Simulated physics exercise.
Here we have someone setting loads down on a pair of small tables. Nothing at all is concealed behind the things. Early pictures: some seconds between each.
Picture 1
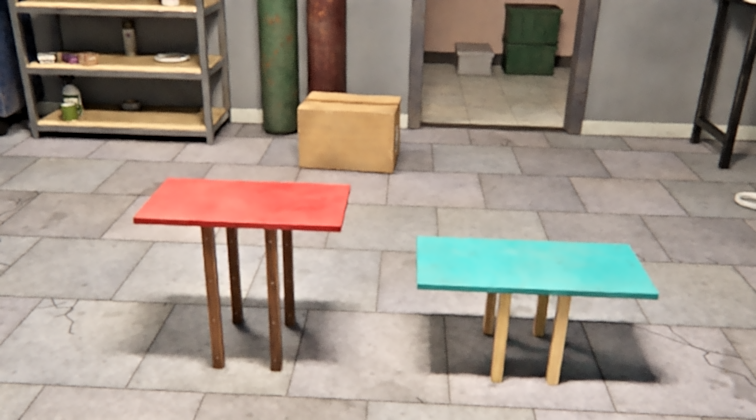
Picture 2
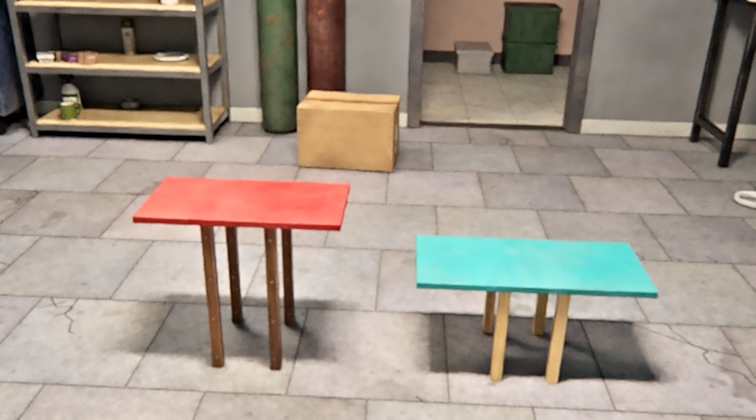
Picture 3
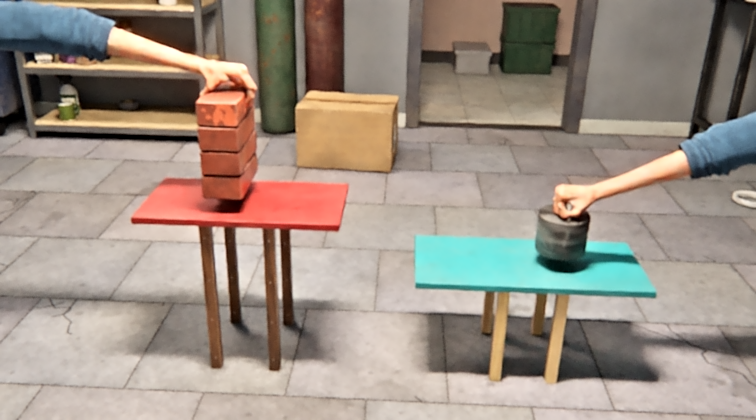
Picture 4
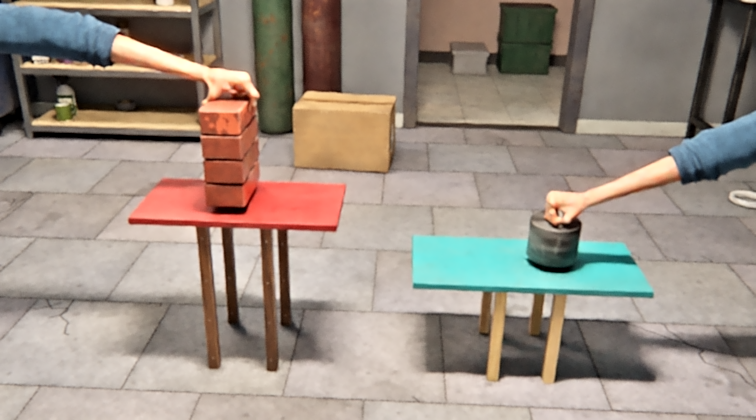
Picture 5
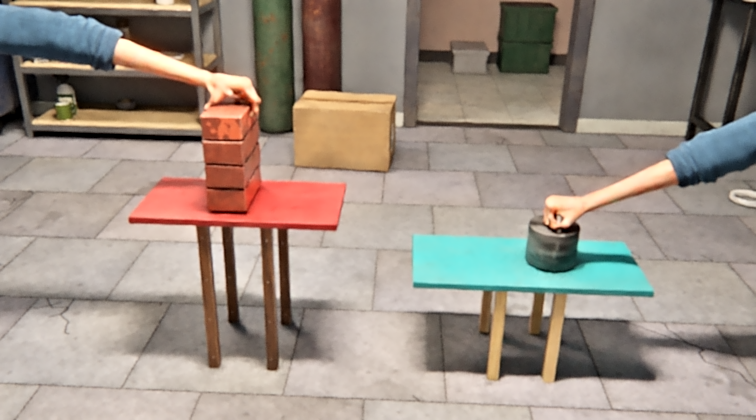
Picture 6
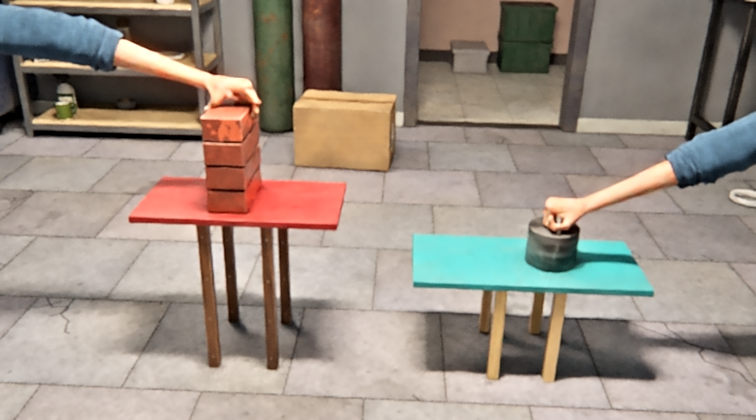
Two hands set stacked bricks and a dark round object onto red and turquoise tables.
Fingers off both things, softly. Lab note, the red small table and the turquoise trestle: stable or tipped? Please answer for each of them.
Red small table: Stable, turquoise trestle: Stable.
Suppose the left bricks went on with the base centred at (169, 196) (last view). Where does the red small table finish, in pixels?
Settles at approximately (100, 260) in the last view.
Then, 0.28 s later than the last frame, red small table at rest near (244, 202); turquoise trestle at rest near (525, 264).
When it is over, the red small table keeps steady, near (244, 202); the turquoise trestle keeps steady, near (525, 264).
